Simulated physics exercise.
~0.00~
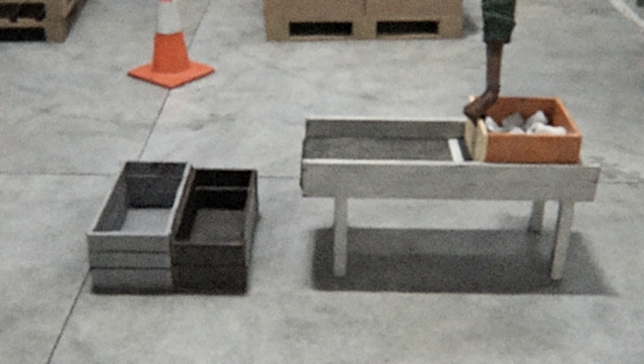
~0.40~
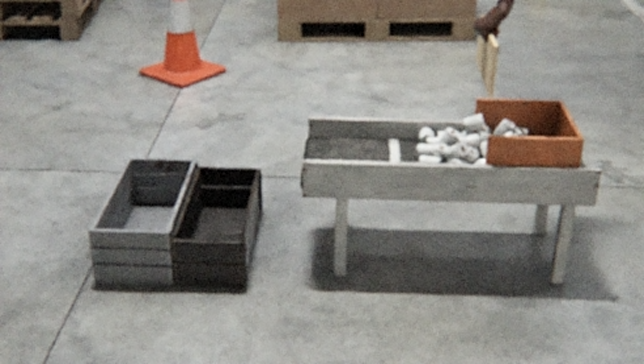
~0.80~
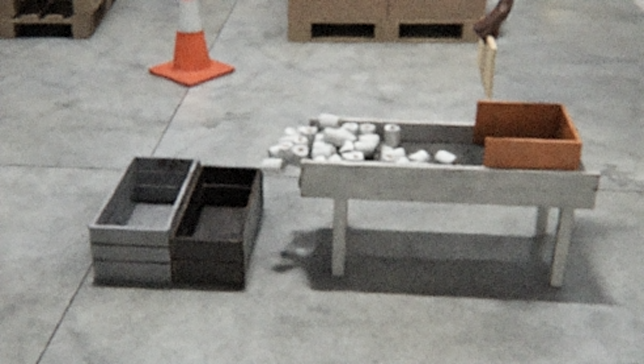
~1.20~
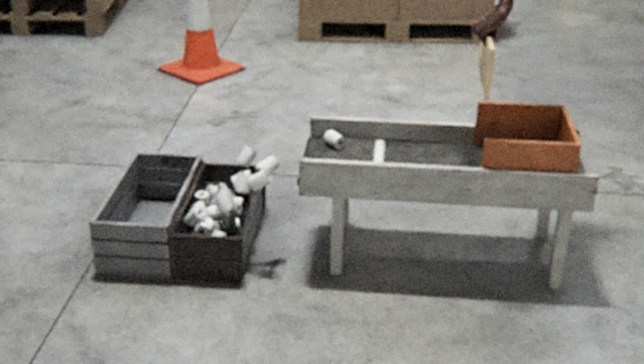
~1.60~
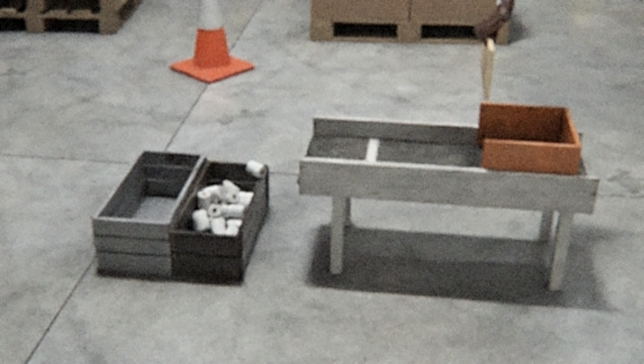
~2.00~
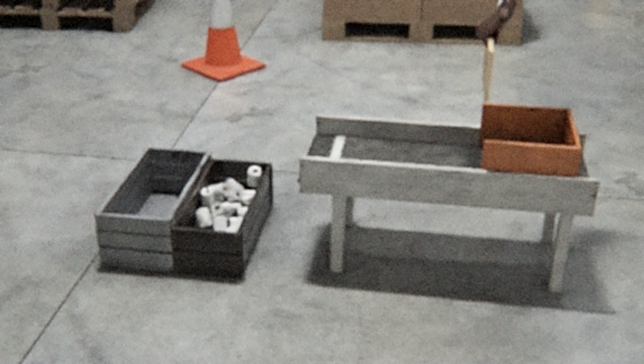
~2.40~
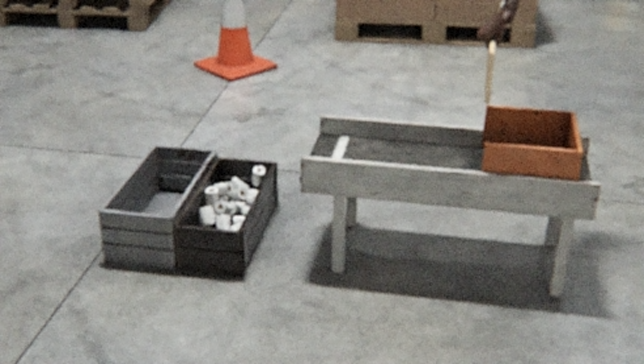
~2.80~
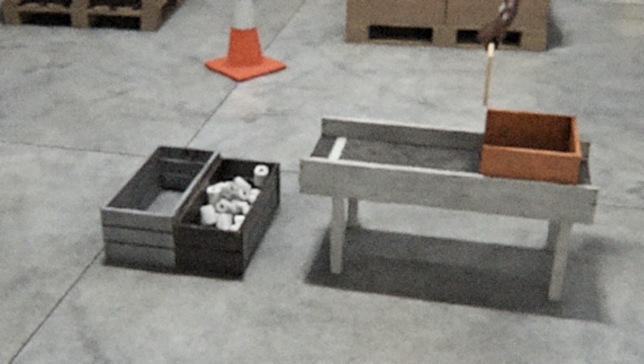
A hand lifted a small gate from the open side of an orange box, and a pile of white rolls rode left along a low belt, tumbled off its end into the black tub beside a grey box, and stayed heaped there.
